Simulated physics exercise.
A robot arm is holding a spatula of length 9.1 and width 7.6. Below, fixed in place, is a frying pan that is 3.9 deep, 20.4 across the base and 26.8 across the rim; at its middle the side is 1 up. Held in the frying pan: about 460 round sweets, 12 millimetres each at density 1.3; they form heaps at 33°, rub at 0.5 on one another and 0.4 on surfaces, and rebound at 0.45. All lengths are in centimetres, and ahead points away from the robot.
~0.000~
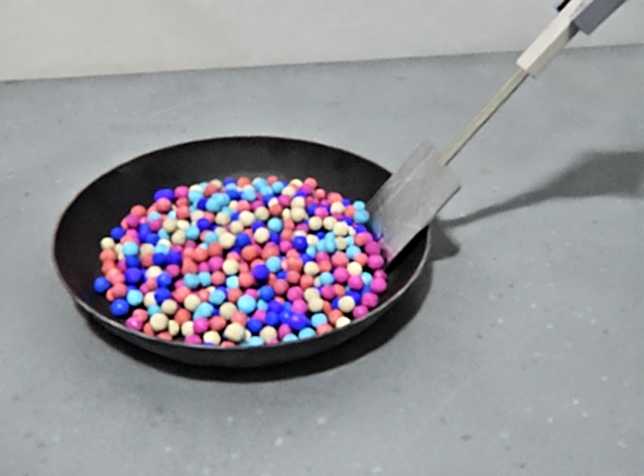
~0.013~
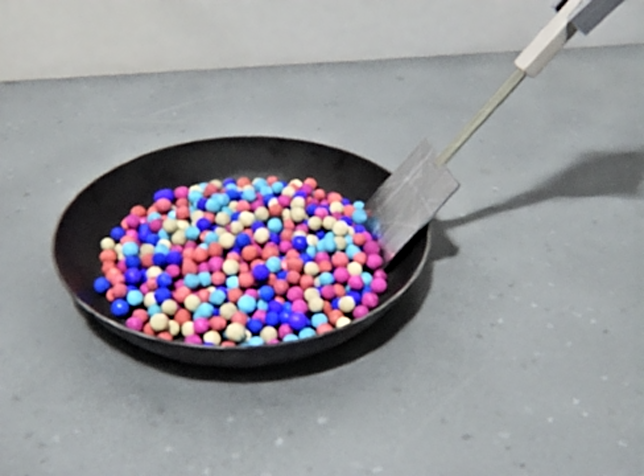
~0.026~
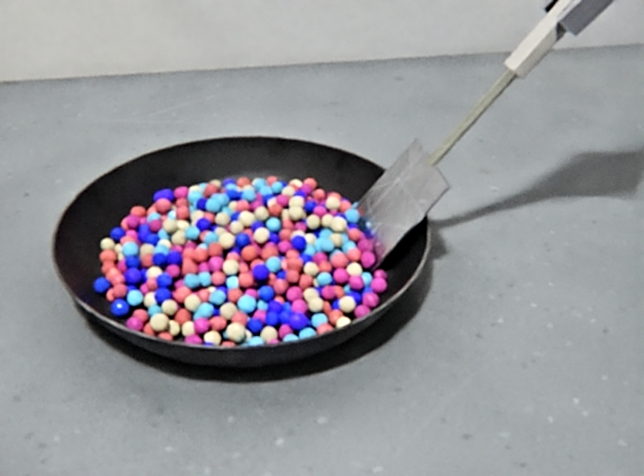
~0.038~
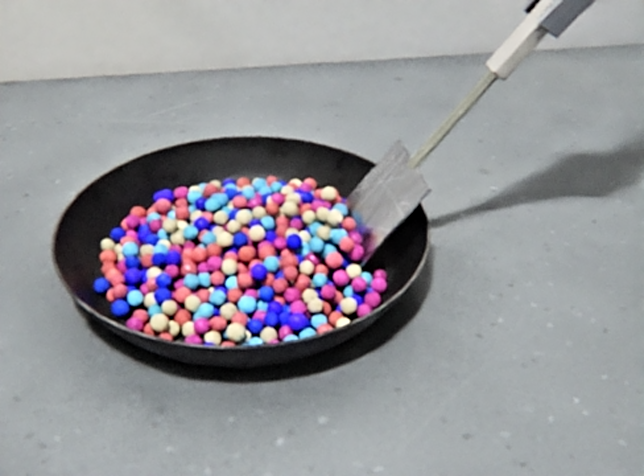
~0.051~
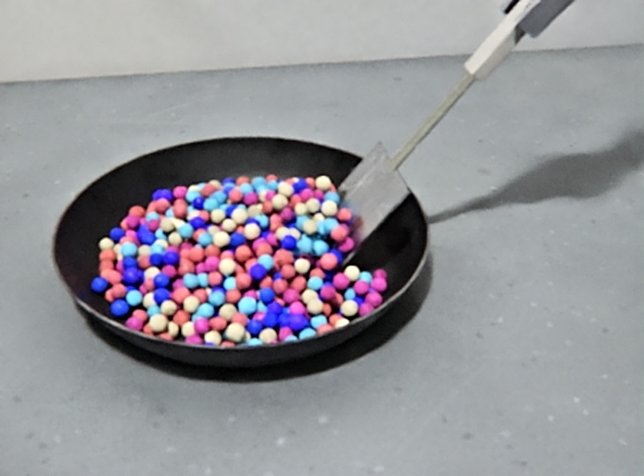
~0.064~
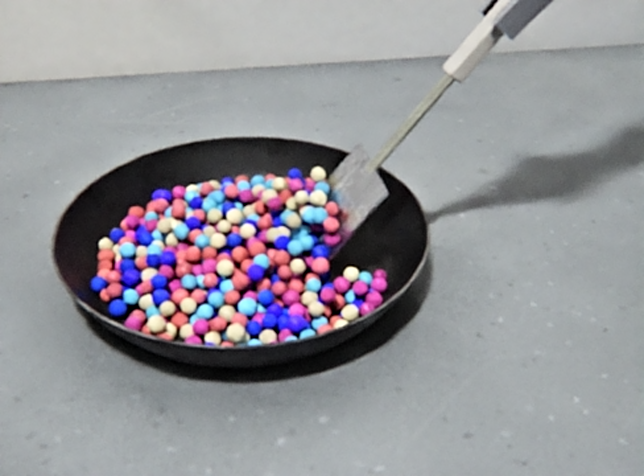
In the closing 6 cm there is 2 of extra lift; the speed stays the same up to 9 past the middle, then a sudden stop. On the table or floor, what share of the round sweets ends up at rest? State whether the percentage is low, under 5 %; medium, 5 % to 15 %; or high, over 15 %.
The percentage is high.
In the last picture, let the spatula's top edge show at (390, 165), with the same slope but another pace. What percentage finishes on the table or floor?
Some 20 per cent.
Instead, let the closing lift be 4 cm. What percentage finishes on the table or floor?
Roughly 20 per cent.
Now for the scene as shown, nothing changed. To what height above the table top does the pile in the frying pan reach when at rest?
It reaches around 4.5 cm.
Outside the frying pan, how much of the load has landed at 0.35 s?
Share at that moment: About 20 %.
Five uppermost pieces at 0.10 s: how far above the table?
About 7 centimetres.
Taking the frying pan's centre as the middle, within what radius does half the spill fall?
38 cm.
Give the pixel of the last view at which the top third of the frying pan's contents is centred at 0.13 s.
It is centred at about (200, 226).
After 0.10 s, sloping 52°, highest piece 8 above the table; 464 in the frying pan.
After 0.13 s, sloping 52°, highest piece 9 above the table; 464 in the frying pan.
After 0.35 s, sloping 52°, highest piece 9 above the table; 358 in the frying pan, 100 on the table or floor, 6 on the blade or in flight.
After 1.40 s, sloping 52°, highest piece 4 above the table; 358 in the frying pan, 106 on the table or floor.
In the end, 358 in the frying pan, 106 on the table or floor. That is 23 % on the table or floor.
